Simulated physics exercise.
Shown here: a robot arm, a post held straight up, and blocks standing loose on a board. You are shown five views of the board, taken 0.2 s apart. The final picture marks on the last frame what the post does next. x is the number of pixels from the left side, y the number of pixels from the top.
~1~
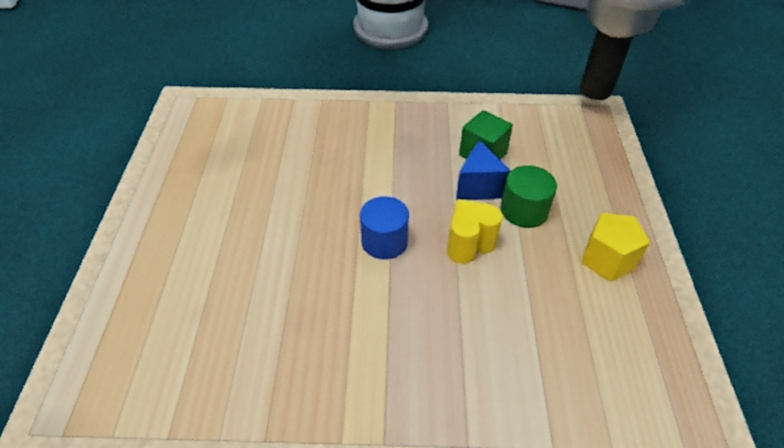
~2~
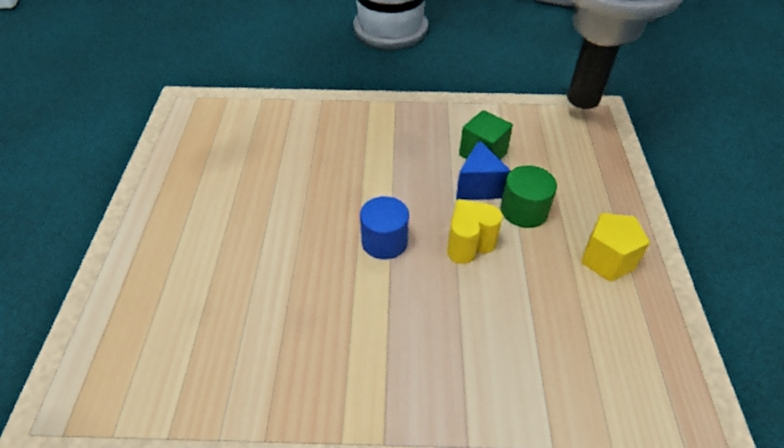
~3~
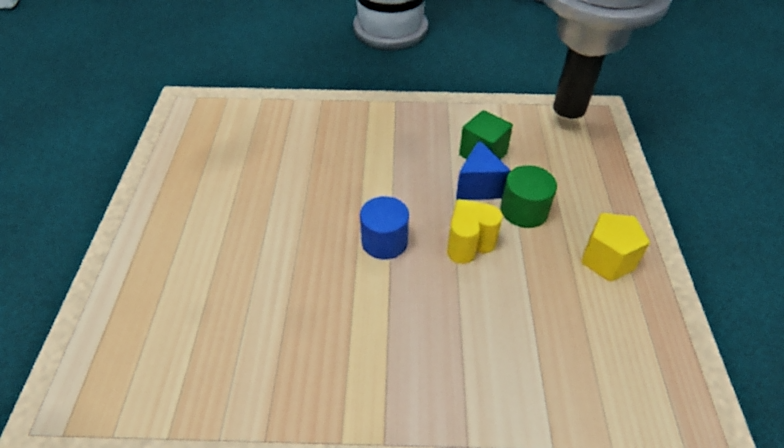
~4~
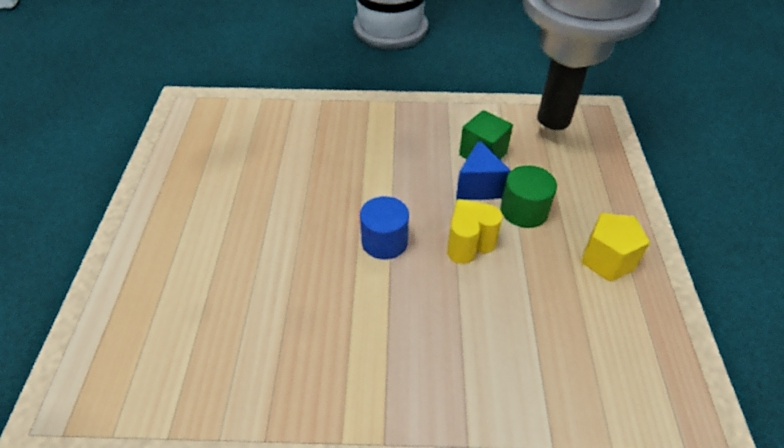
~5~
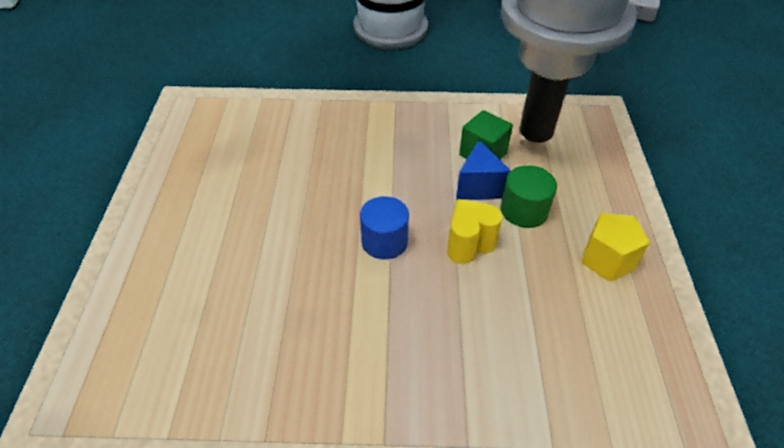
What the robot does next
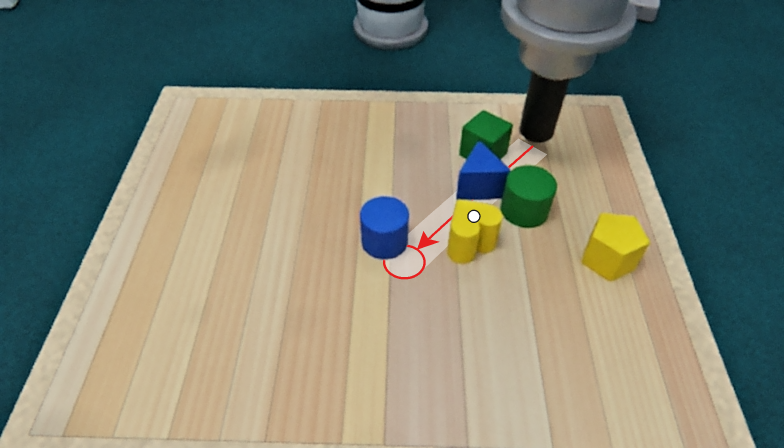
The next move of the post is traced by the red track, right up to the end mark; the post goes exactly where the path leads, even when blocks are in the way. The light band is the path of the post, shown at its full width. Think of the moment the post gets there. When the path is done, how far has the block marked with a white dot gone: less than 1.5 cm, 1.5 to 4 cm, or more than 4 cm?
It's set to move 1.5-4 cm.
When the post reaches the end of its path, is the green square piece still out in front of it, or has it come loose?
My guess is it ends up beside or behind the post.
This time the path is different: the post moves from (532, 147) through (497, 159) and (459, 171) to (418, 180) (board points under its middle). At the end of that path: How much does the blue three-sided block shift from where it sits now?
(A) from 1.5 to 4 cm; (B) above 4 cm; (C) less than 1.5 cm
The answer is A.
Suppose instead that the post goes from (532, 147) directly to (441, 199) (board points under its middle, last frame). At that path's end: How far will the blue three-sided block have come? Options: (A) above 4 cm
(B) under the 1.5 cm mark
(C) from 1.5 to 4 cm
Choice A: Above 4 cm.
Path on the board, from (532, 147) directly to (404, 262); the dot is on the yellow heart block.
What follows on the original path. One third of the way, post (497, 165); blue three-sided block (474, 166); green square piece (478, 126).
Two thirds of the way, post (453, 204); blue circular block (371, 220); yellow heart block (467, 224), turned 40° anticlockwise; blue three-sided block (421, 201); green square piece (478, 126).
At the end, post (405, 247); blue circular block (329, 236); yellow heart block (467, 231), turned 60° anticlockwise; blue three-sided block (369, 248); green square piece (478, 126).
